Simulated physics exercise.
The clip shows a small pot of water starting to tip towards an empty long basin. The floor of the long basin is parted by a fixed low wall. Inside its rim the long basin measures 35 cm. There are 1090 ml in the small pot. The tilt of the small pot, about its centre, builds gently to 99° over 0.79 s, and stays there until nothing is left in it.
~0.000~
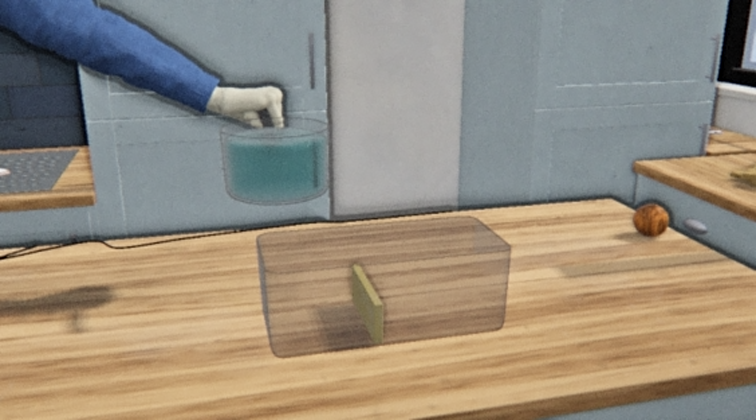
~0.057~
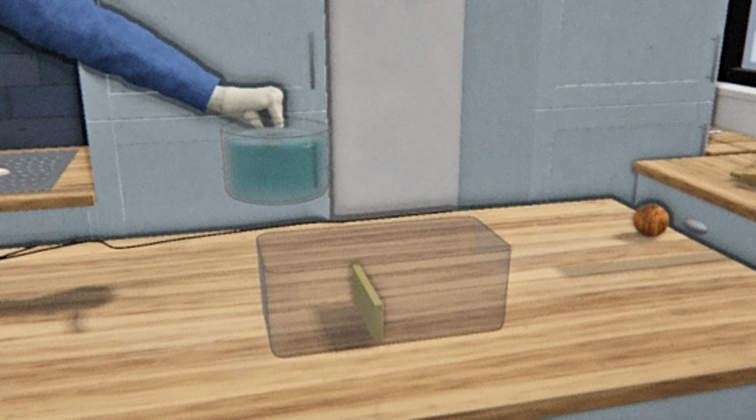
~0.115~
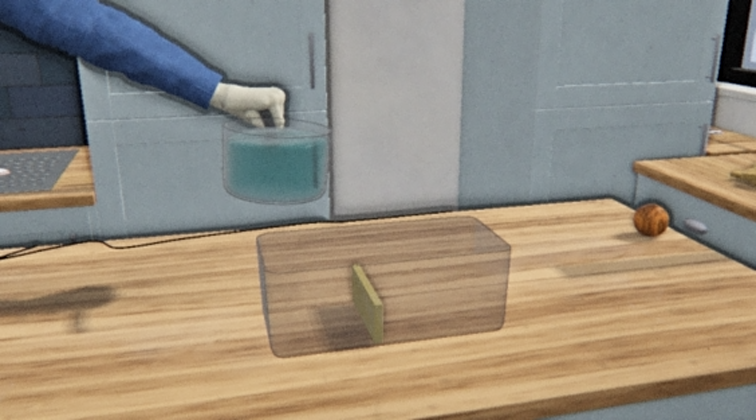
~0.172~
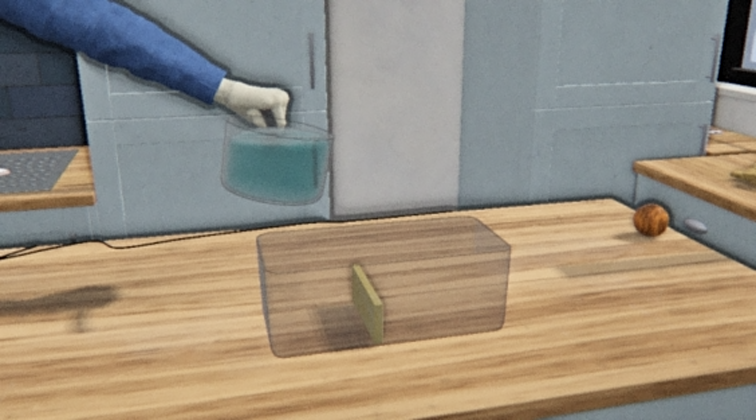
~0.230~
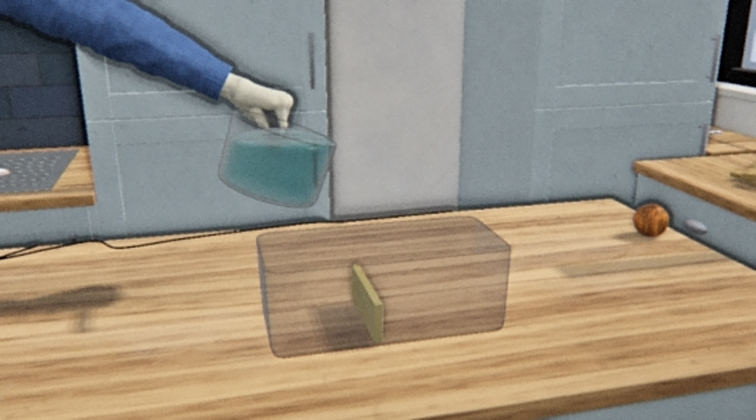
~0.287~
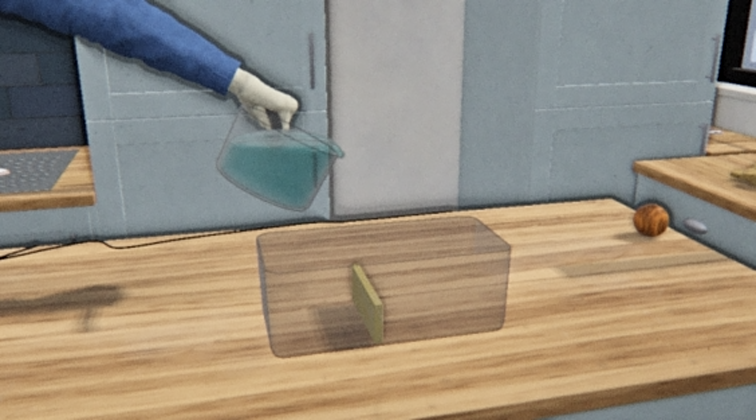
A small clear pot of teal water, held from above by a white-gloved hand, hangs nearly level and still over a wooden counter, behind a long transparent basin with an upright divider inside. The hand then gradually tilts the pot down to the right, and the water shifts towards its lowered rim.
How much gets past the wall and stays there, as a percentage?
About 70 per cent.
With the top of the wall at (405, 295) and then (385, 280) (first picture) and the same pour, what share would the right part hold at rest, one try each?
In turn about 15 and 40 per cent.
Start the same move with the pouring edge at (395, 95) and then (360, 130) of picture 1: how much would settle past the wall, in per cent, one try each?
First 95, then 95 per cent.
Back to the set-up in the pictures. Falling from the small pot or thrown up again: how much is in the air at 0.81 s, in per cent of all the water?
Near 8 in a hundred.
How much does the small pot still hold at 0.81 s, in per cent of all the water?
Some 12 per cent.
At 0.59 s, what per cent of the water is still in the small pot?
About 44 per cent.
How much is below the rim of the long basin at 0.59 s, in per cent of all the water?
About 24 per cent.
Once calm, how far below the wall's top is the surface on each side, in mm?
Left about 46 mm, right about 34 mm.
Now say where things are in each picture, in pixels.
In the first frame, it leans 0°; its right rim is at (328, 126); the water meets the walls at (223, 139) and (325, 134); the long basin's rim runs from (261, 254) to (493, 233); the wall's top is at (366, 284).
In the second frame, it leans 1°; its right rim is at (328, 127); the water meets the walls at (224, 139) and (326, 134).
In the third frame, it leans 5°; its right rim is at (330, 131); the water meets the walls at (225, 138) and (327, 135).
In the fourth frame, it leans 11°; its right rim is at (333, 136); the water meets the walls at (226, 139) and (330, 137).
In the fifth frame, it leans 19°; its right rim is at (335, 144); the water meets the walls at (227, 142) and (334, 141); 1 per cent is over the edge.
In the sixth frame, it leans 29°; its right rim is at (336, 154); the water meets the walls at (224, 148) and (334, 147); 3 per cent is over the edge.
After 0.59 s the tilt is 84° and 44 per cent is still to pour, 2 is left of the wall and 22 right of it.
After 0.81 s the tilt is 99° and 11 per cent is still to pour, 13 is left of the wall and 67 right of it.
After 1.04 s the tilt is 99° and 2 per cent is still to pour, 25 is left of the wall and 70 right of it.
After 1.29 s the tilt is 99° and 0 per cent is still to pour, 29 is left of the wall and 70 right of it.
In the end 30 per cent lies left of the wall, 70 right of it and 1 outside.
